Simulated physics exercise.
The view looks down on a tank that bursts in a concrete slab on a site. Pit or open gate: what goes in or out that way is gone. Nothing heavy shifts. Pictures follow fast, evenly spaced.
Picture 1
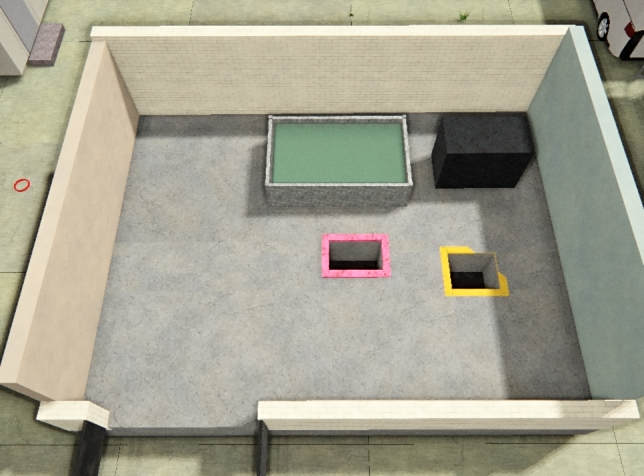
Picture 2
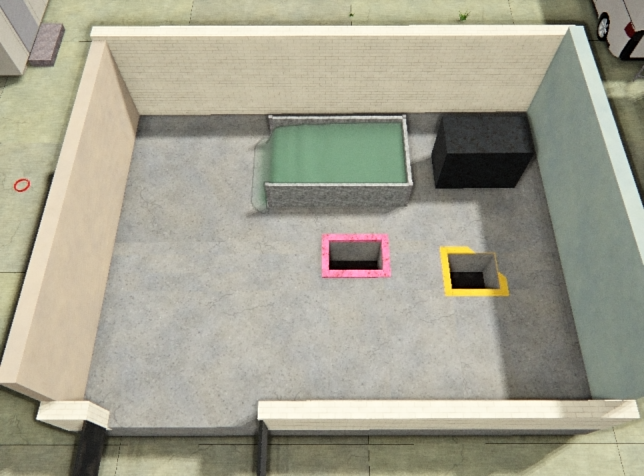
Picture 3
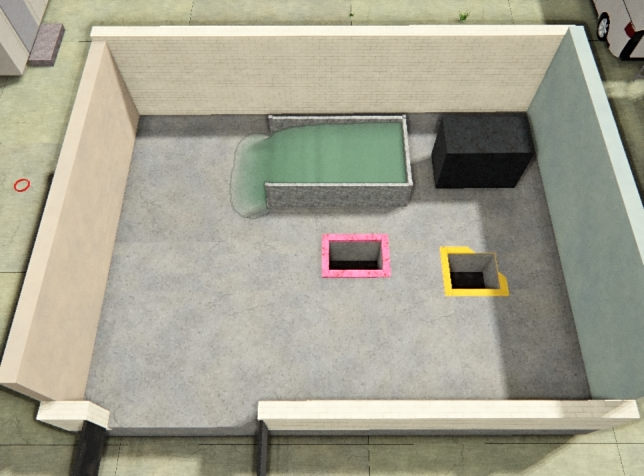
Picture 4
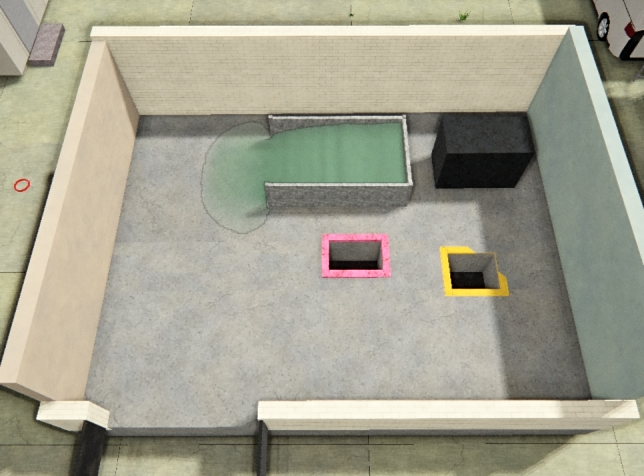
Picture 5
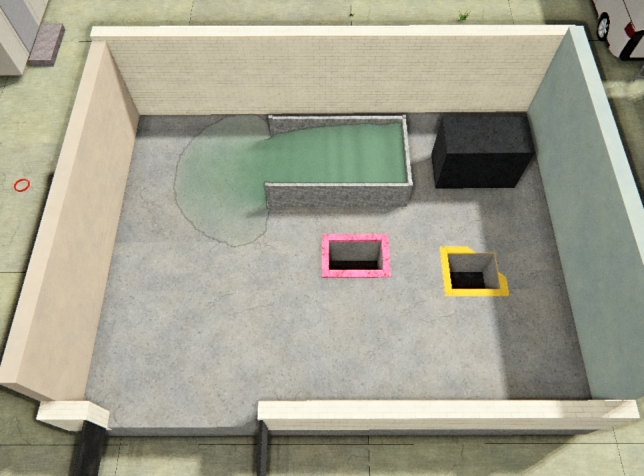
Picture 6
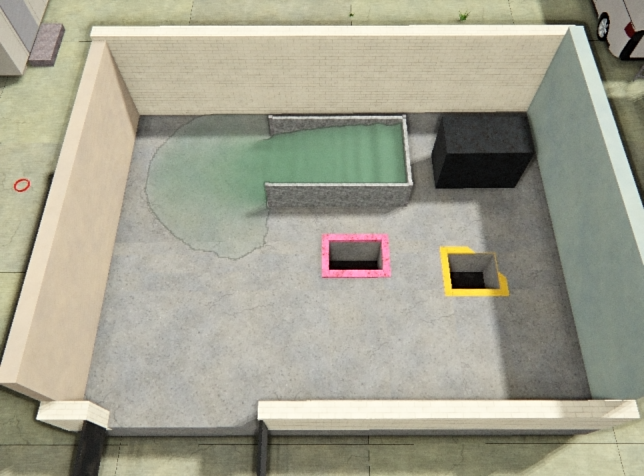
At the start, green water sits still in an open-topped tank near the back wall of a walled concrete slab, beside a black block. The tank's left side opens and water pours out leftward, then fans wider across the floor toward the left wall, thinning as it spreads.
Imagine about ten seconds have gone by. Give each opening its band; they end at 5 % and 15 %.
In order: The gate carries off upward of fifteen per cent. The pink pit carries off beneath five per cent. The yellow pit carries off beneath five per cent.
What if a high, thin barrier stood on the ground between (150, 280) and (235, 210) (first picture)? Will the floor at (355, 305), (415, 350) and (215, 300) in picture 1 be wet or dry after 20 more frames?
Listed order - dry, dry, wet.
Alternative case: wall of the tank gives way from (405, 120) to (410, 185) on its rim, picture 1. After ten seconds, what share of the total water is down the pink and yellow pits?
Pink 0 %, yellow 25 %.
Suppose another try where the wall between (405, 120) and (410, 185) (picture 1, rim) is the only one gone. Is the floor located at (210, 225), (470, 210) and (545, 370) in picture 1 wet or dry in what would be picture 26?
First spot spared, second spot submerged, third spot submerged.
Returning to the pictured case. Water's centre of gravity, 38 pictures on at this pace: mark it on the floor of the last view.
Centre: Close to (213, 223).
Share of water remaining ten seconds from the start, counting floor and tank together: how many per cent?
Around 52 percent.
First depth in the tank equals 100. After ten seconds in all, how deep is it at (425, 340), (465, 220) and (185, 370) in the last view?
Readings in sequence: 2, 0, 10 percent.
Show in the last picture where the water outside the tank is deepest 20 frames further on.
At about (84, 399).
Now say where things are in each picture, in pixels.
The first picture shows still water in the open tank at (338, 153).
In the second picture, the front is at (266, 210), out from the gap at (273, 165).
In the third picture, water pours out at (273, 166) and has run to (247, 213).
In the fourth picture, water pours out at (273, 167) and has run to (211, 210).
In the fifth picture, the front is at (179, 191), out from the gap at (273, 167).
In the sixth picture, water pours out at (273, 167) and has run to (150, 191).
A moment on, water covers 20 % of the floor; the gate 0 %, the pink pit 0 %, the yellow pit 0 %.
Next, water covers 25 % of the floor; the gate 0 %, the pink pit 0 %, the yellow pit 0 %.
Then, water covers 30 % of the floor; the gate 2 %, the pink pit 0 %, the yellow pit 0 %.
Later, water covers 50 % of the floor; the gate 23 %, the pink pit 0 %, the yellow pit 0 %.
In the end, water covers 60 % of the floor; the gate 48 %, the pink pit 0 %, the yellow pit 0 %.
